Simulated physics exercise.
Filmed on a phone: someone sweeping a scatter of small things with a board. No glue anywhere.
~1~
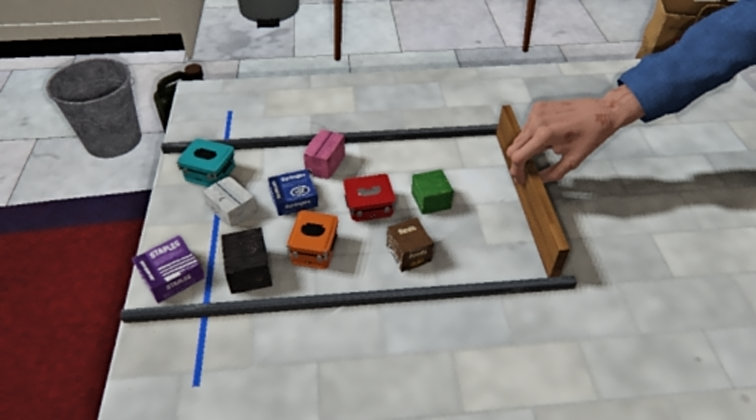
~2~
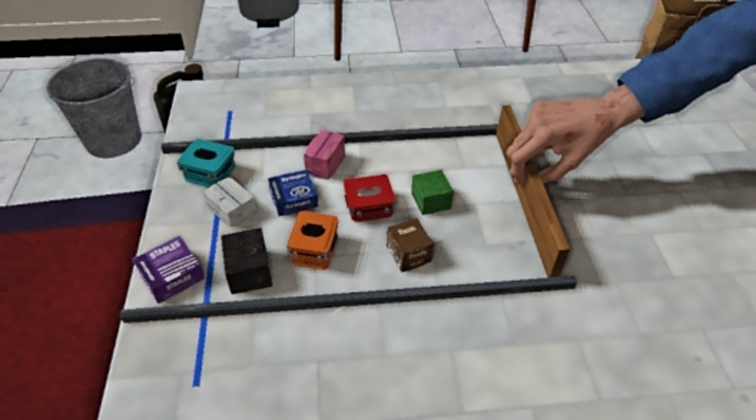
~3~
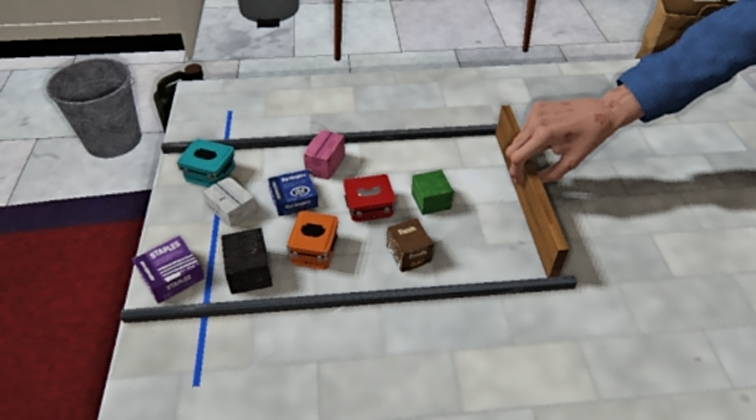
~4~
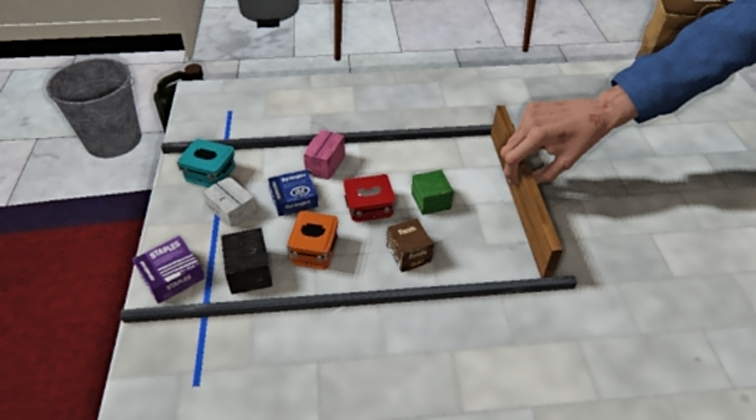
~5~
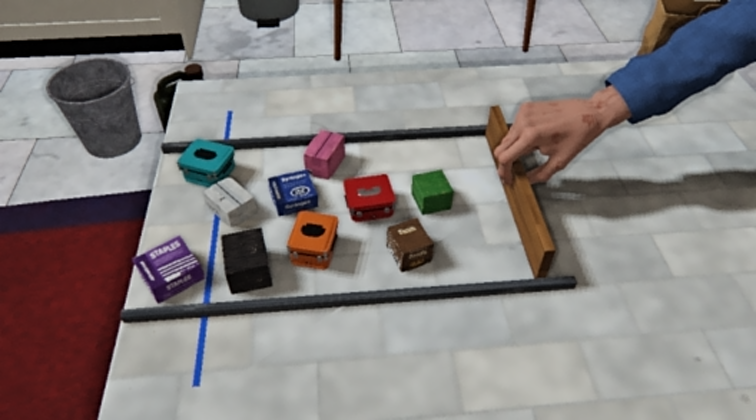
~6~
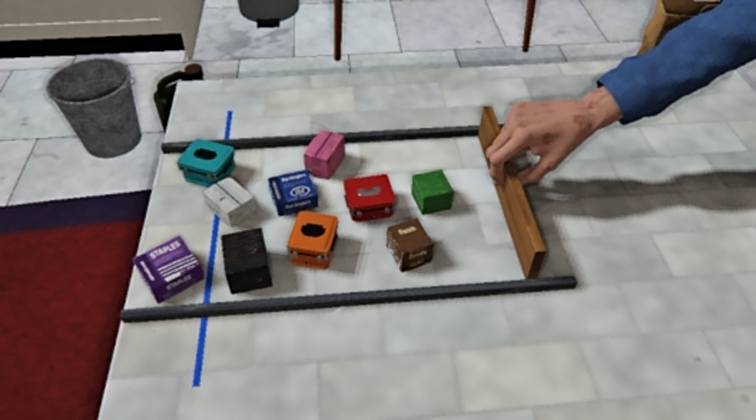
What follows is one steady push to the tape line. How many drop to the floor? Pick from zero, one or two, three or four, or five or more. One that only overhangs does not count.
Outcome: The number that fall off is three or four.
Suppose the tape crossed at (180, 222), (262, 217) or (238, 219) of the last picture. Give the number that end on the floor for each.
Try by try, 7, 2 and 3.
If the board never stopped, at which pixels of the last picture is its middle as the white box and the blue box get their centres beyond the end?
About (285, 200), and (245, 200) for the other.
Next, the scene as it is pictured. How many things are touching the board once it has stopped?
The number is 3.
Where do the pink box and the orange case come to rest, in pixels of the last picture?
The pink box at (206, 165), the orange case at (152, 254).
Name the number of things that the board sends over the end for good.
The count is 4.
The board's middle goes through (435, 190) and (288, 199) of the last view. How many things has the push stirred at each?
First 1, then 10.
Soon after, none off yet; purple box at rest near (169, 269); turquoise case at rest near (208, 164); white box at rest near (230, 202).
At rest, the number that fall off is three or four; fallen, blue box, black block, white box and purple box.
